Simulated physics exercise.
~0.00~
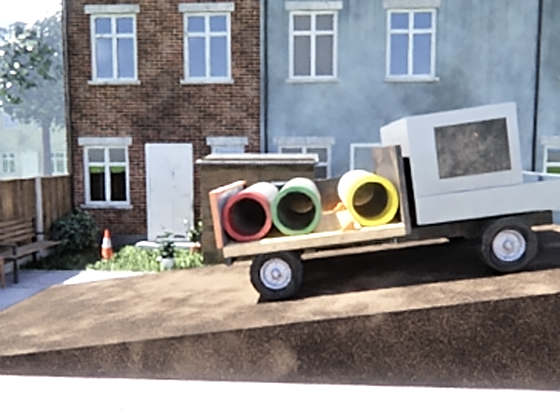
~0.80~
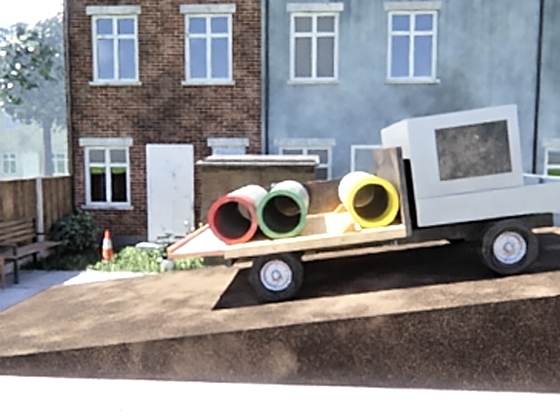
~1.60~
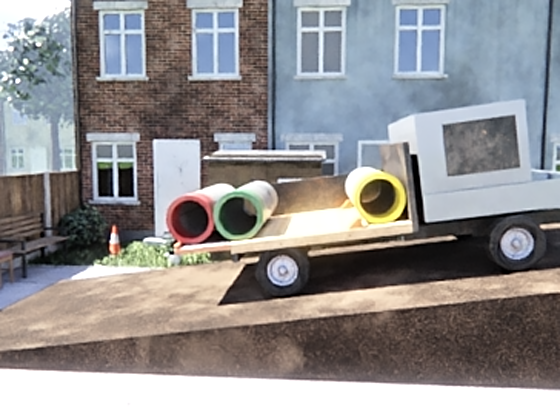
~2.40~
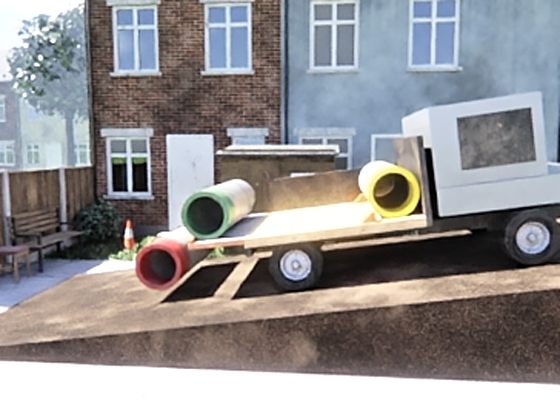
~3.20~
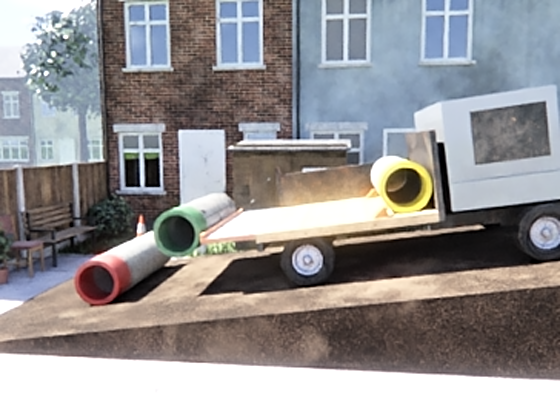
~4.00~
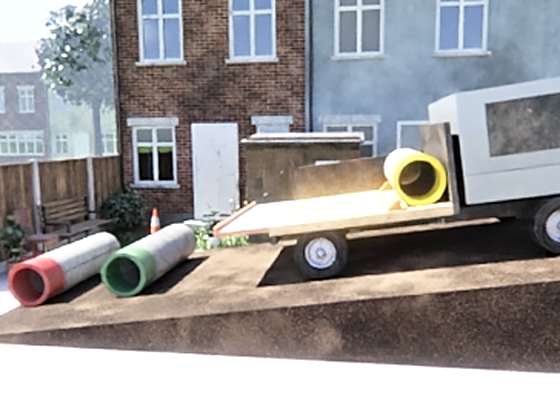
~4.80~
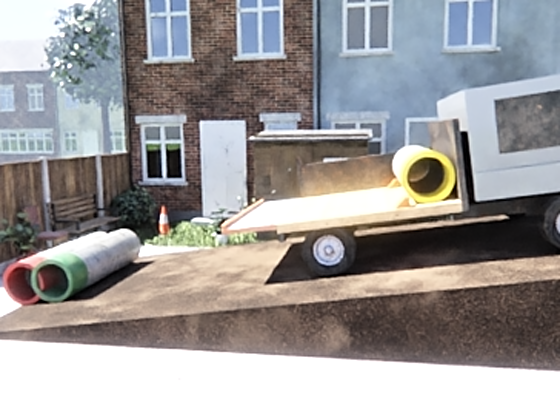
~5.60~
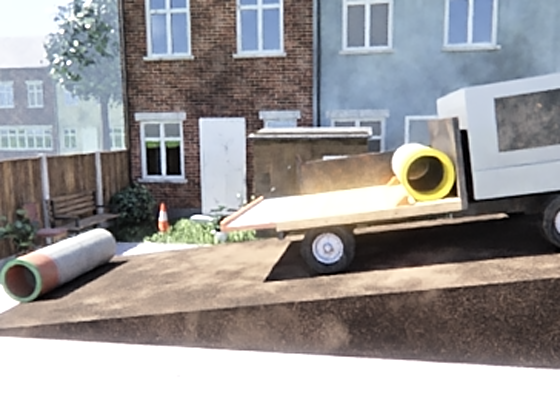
Red and green-rimmed pipes rolling left off a sloping pick-up's lowered tailgate onto the ground, the yellow one staying on the bed.
